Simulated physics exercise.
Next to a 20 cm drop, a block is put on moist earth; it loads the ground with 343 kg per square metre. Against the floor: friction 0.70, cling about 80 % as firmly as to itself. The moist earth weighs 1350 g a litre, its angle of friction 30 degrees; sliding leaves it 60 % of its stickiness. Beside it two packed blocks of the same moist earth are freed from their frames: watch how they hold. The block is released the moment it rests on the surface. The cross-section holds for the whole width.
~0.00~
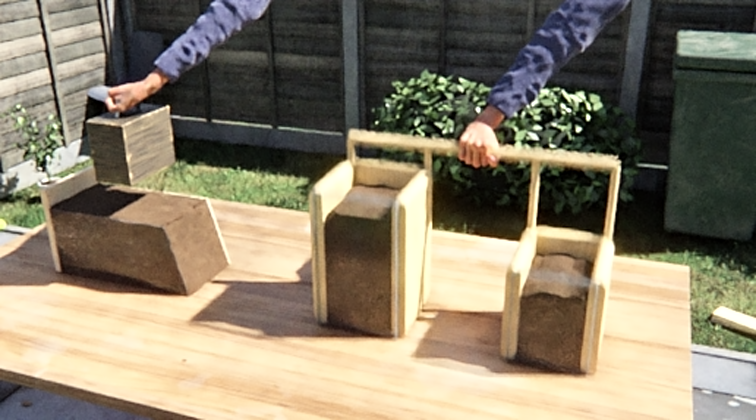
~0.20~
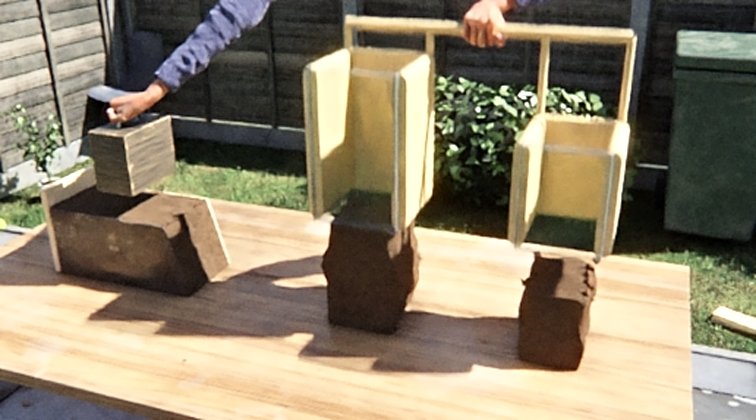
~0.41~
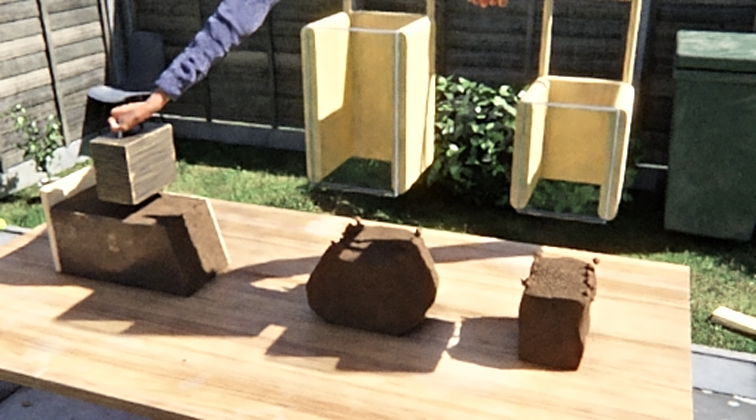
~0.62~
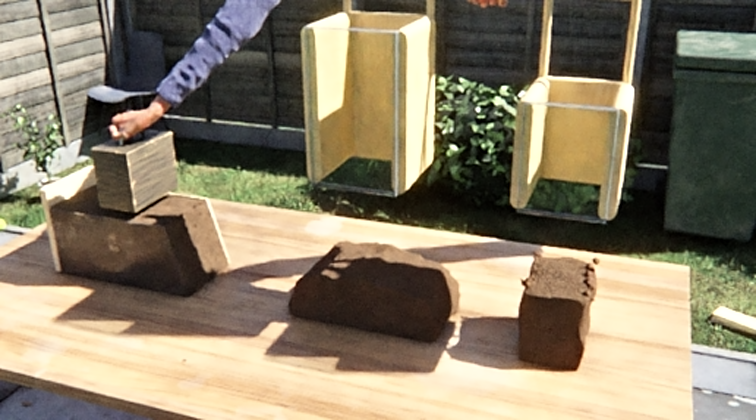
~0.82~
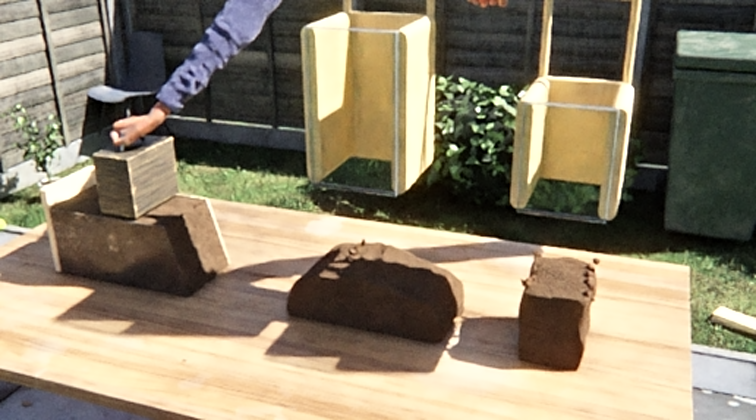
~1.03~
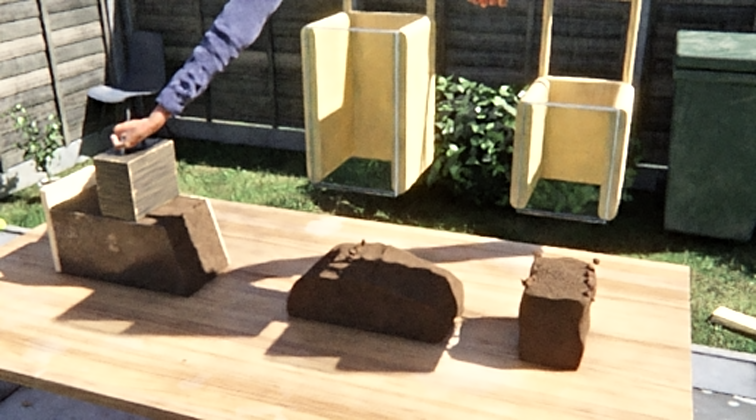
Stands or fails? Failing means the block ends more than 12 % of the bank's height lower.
The bank gives.
By 1.19 s, the block is down by 5 % of the bank's height and stands upright.
By 1.37 s, the block is down by 13 % of the bank's height and leans 2 degrees.
By 1.56 s, the block is down by 22 % of the bank's height and leans 7 degrees.
By 1.75 s, the block is down by 31 % of the bank's height and leans 15 degrees.
By 2.88 s, at the end, the block is down by 74 % of the bank's height and leans 90 degrees.
